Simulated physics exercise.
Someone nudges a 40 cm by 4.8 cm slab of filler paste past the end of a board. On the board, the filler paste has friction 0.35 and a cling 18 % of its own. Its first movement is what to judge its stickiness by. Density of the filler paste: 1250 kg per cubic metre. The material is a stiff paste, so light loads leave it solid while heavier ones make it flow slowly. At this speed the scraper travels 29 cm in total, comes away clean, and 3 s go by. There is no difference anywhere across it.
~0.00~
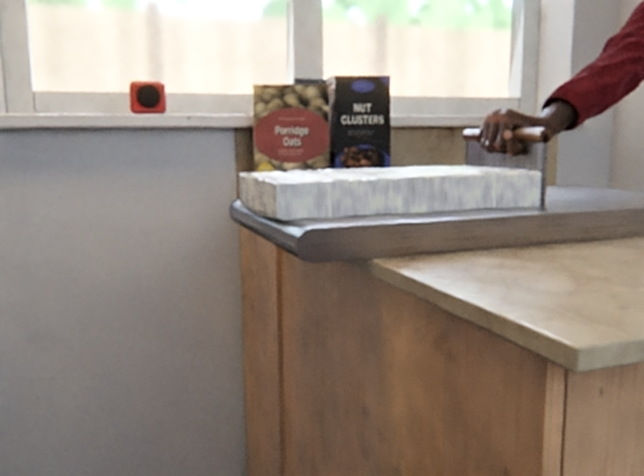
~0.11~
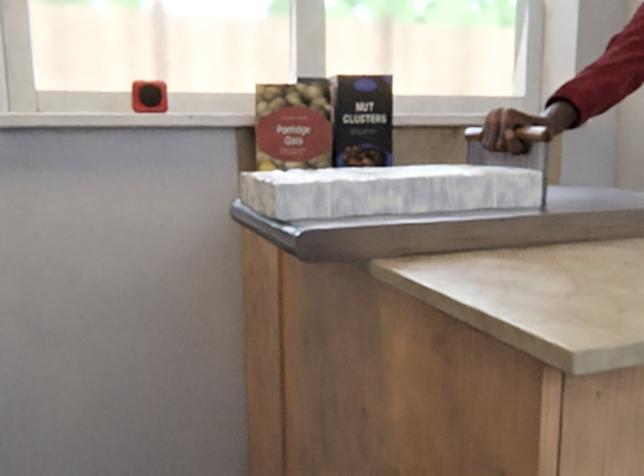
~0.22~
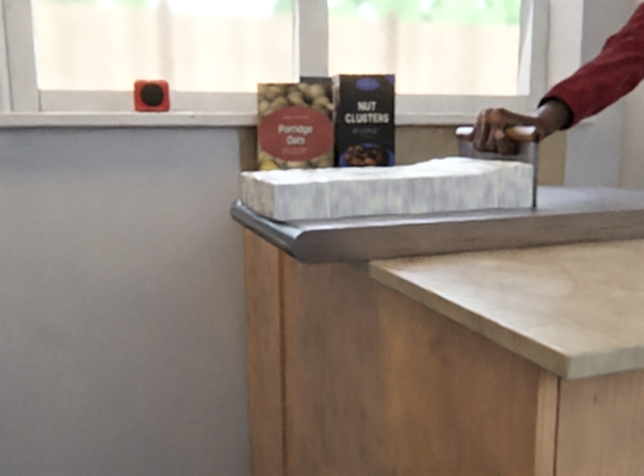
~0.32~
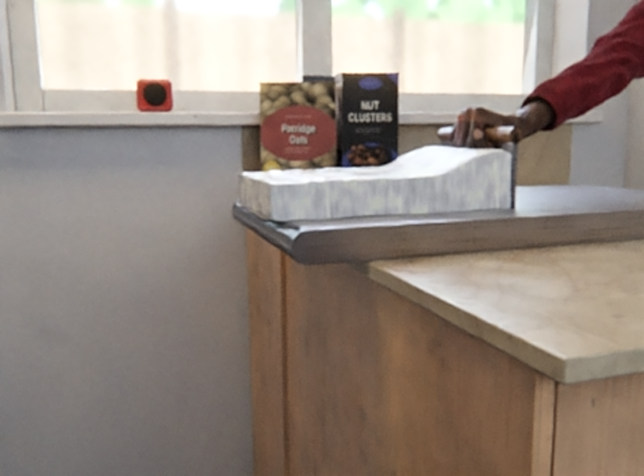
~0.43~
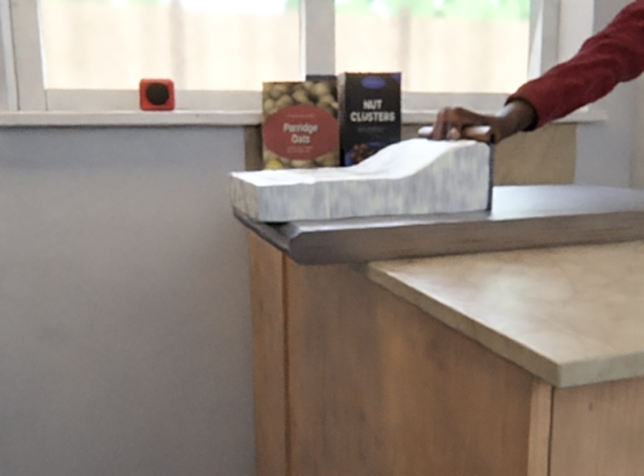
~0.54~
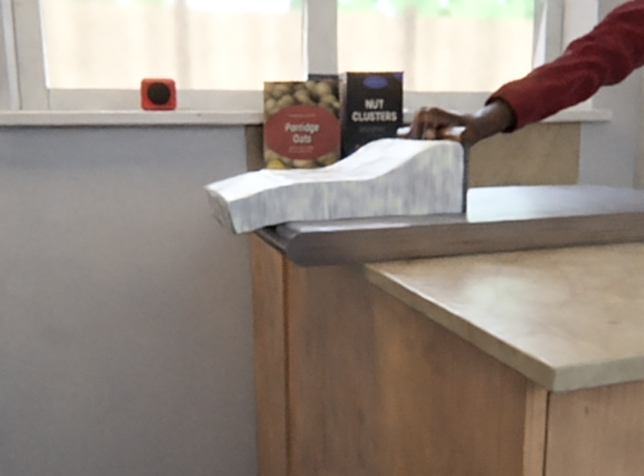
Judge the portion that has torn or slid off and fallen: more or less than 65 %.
My call is that it ends up north of 65 %.
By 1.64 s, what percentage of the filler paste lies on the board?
Near 14 per cent.
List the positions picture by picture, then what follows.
Foot of the scraper at (541, 206), not yet moved; front end of the filler paste at (276, 197), in the first picture.
Foot of the scraper at (542, 206), not yet moved; front end of the filler paste at (275, 197), in the second picture.
Foot of the scraper at (532, 207), moved 2.0 cm; front end of the filler paste at (273, 193), in the third picture.
Foot of the scraper at (511, 208), moved 5.8 cm; front end of the filler paste at (269, 194), 2 % of it past the edge, in one piece, in the fourth picture.
Foot of the scraper at (488, 210), moved 9.7 cm; front end of the filler paste at (256, 193), 5 % of it past the edge, in one piece, in the fifth picture.
Foot of the scraper at (462, 212), moved 14 cm; front end of the filler paste at (228, 209), 13 % of it past the edge, in one piece, in the sixth picture.
By 0.86 s, 57 % lies on the board and 9 % has fallen.
By 1.25 s, 21 % lies on the board and 40 % has fallen.
By 1.64 s, 14 % lies on the board and 82 % has fallen.
By 2.03 s, 14 % lies on the board and 82 % has fallen.
By 4.03 s, at the end, 14 % lies on the board and 82 % has fallen.
